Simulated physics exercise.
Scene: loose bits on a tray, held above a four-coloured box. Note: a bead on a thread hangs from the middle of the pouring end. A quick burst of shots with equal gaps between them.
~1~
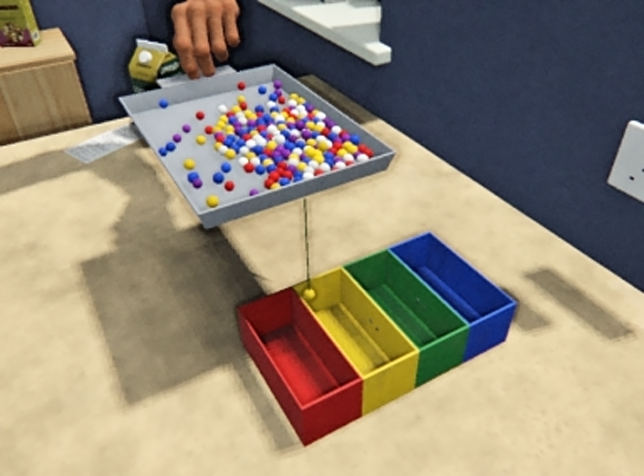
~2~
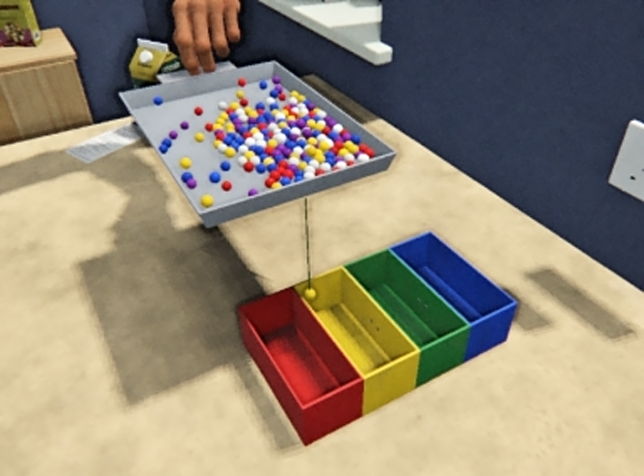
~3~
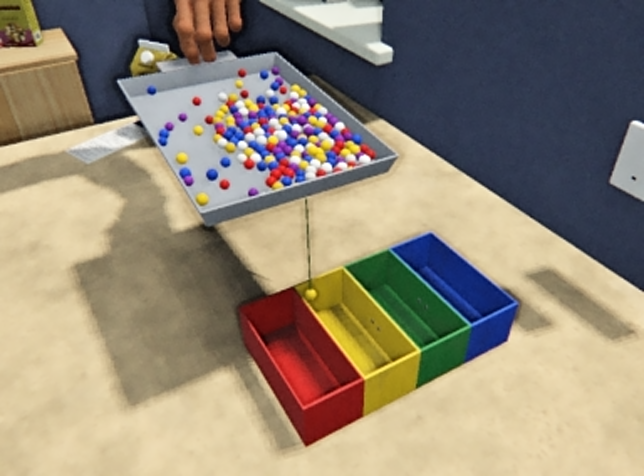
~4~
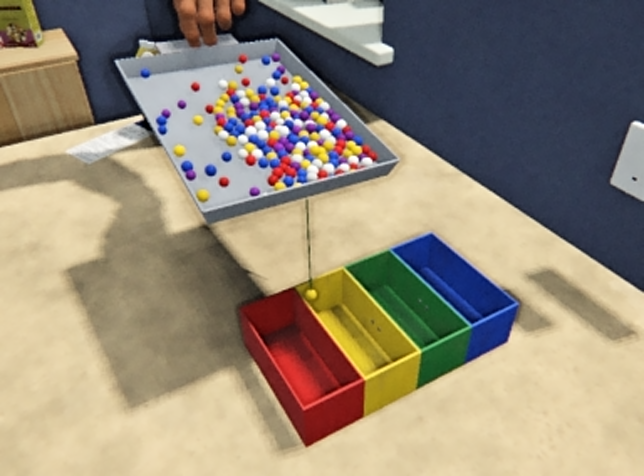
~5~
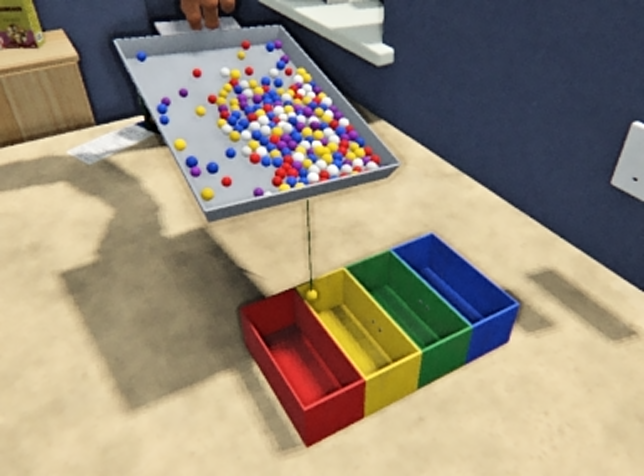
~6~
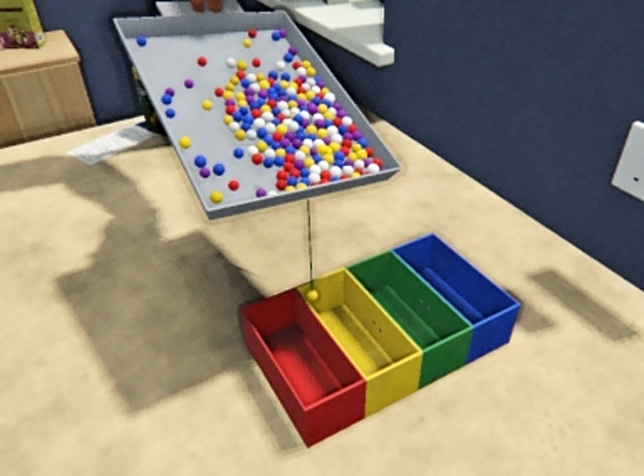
A hand raised the far end of a grey tray of colourful beads, tilting it gradually toward its right corner above a red, yellow, green and blue box, and the beads shifted slightly on it.
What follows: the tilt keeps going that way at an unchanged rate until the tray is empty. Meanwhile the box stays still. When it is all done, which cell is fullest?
Fullest: The green cell.
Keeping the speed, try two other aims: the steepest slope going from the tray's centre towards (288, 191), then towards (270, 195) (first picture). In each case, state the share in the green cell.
I'd say some 10 in a hundred at first, then 0 in a hundred.
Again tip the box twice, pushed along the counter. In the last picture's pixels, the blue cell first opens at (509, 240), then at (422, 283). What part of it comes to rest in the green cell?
You'd end up with around 0 per cent and then around 50 per cent.
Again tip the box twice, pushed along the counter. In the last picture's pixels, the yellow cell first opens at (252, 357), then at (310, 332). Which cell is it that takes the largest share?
Try 1 - blue. Try 2 - the cell in blue.
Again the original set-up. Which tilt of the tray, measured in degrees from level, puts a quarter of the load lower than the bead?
At about 80°.
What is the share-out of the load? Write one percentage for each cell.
The red cell ends with 0 per cent, the yellow cell with 30 per cent, the green cell with 60 per cent and the blue cell with 10 per cent.
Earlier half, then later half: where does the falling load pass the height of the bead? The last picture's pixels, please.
Near (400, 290) and later near (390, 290).
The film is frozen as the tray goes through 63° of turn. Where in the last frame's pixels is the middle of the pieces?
Look around (352, 163) in the last picture.
Shortly afterwards, tray tipped steeply; the bulk on the tray; only a few in the green cell; a little falling or outside the box.
Next, tray tipped past a quarter turn; only a few on the tray; near half in the green cell; near a quarter in the yellow cell; a little in the blue cell; only a few in the red cell; a little falling or outside the box.
Some moments later, tray tipped past a quarter turn; near two thirds in the green cell; near a quarter in the yellow cell; a little in the blue cell; only a few in the red cell; only a few falling or outside the box.
In the end, tray tipped past a quarter turn; near two thirds in the green cell; near a quarter in the yellow cell; a little in the blue cell; only a few in the red cell; only a few outside the box.
